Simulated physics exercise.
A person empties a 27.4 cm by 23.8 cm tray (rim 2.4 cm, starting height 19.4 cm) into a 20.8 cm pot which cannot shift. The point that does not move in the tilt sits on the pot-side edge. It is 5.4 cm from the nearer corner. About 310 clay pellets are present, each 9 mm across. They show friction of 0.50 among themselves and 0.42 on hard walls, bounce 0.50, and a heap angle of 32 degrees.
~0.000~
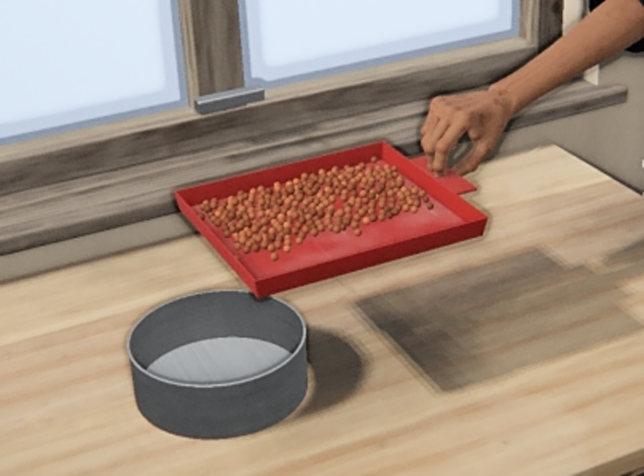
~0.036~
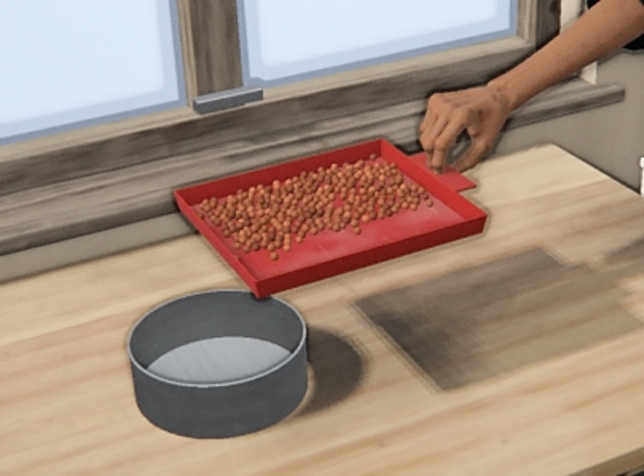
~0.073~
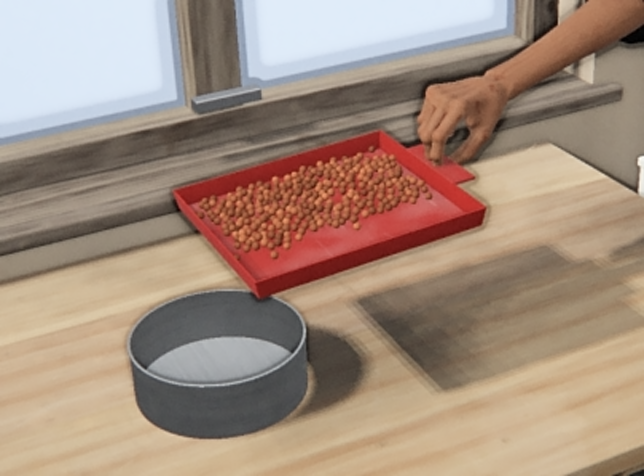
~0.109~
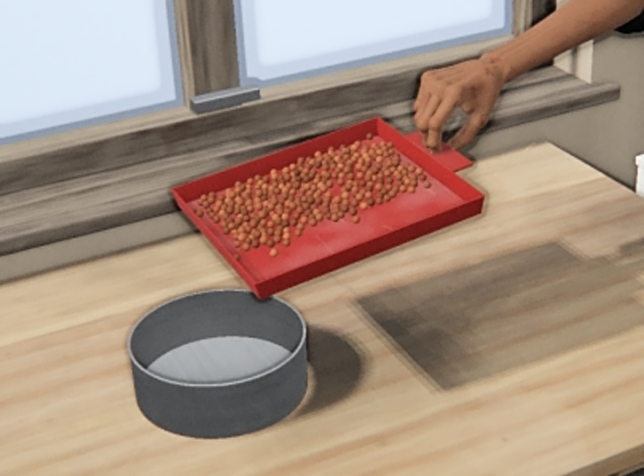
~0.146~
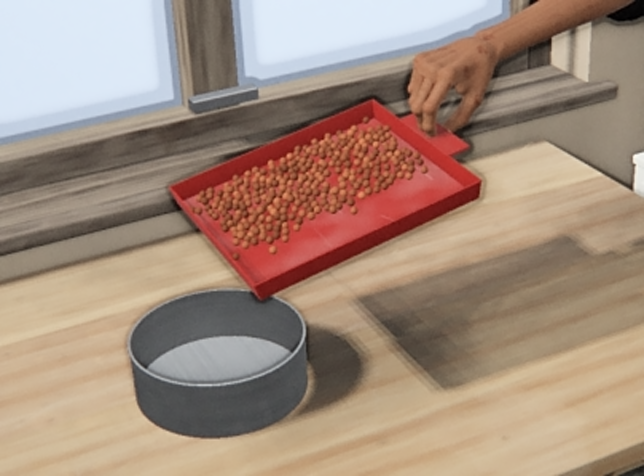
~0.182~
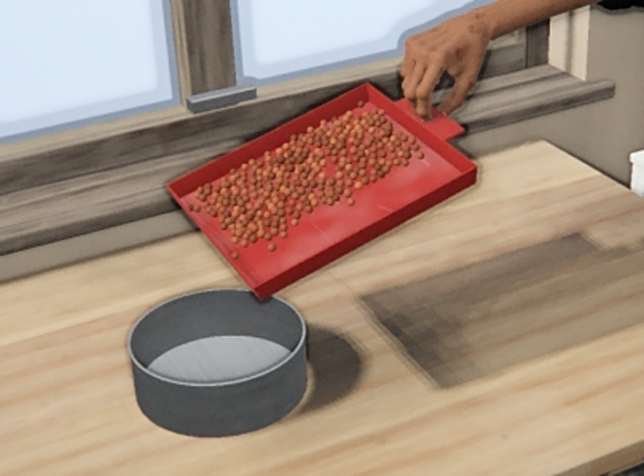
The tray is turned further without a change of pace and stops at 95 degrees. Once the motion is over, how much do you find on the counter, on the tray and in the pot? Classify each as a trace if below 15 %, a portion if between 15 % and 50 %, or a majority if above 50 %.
Counter: A majority. Tray: A trace. Pot: A portion.
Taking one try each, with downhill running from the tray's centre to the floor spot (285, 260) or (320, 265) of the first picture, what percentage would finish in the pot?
First try: About 0 percent; second try: About 0 percent.
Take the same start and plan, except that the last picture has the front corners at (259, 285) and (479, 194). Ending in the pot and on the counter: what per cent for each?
You'd end with pot at 0 and counter at 100.
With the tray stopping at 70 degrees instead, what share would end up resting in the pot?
It would be near 5 per cent.
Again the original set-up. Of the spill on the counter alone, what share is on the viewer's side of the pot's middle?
I'd put it at around 90 per cent.
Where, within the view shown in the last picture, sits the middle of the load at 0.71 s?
Around (207, 251).
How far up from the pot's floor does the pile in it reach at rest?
Roughly 1.5 cm up.
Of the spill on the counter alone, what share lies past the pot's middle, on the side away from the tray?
Share past the middle: Roughly 90 percent.
Then, at 0.50 s, tilt 55 degrees; the tray holds 100 %, the pot 0 %.
Then, at 0.71 s, tilt 81 degrees; the tray holds 80 %, the pot 0 %.
Then, at 1.03 s, tilt 95 degrees; the tray holds 15 %, the pot 10 %.
By 2.0 s all is still; counter 75 %, tray 0 %, pot 25 %.
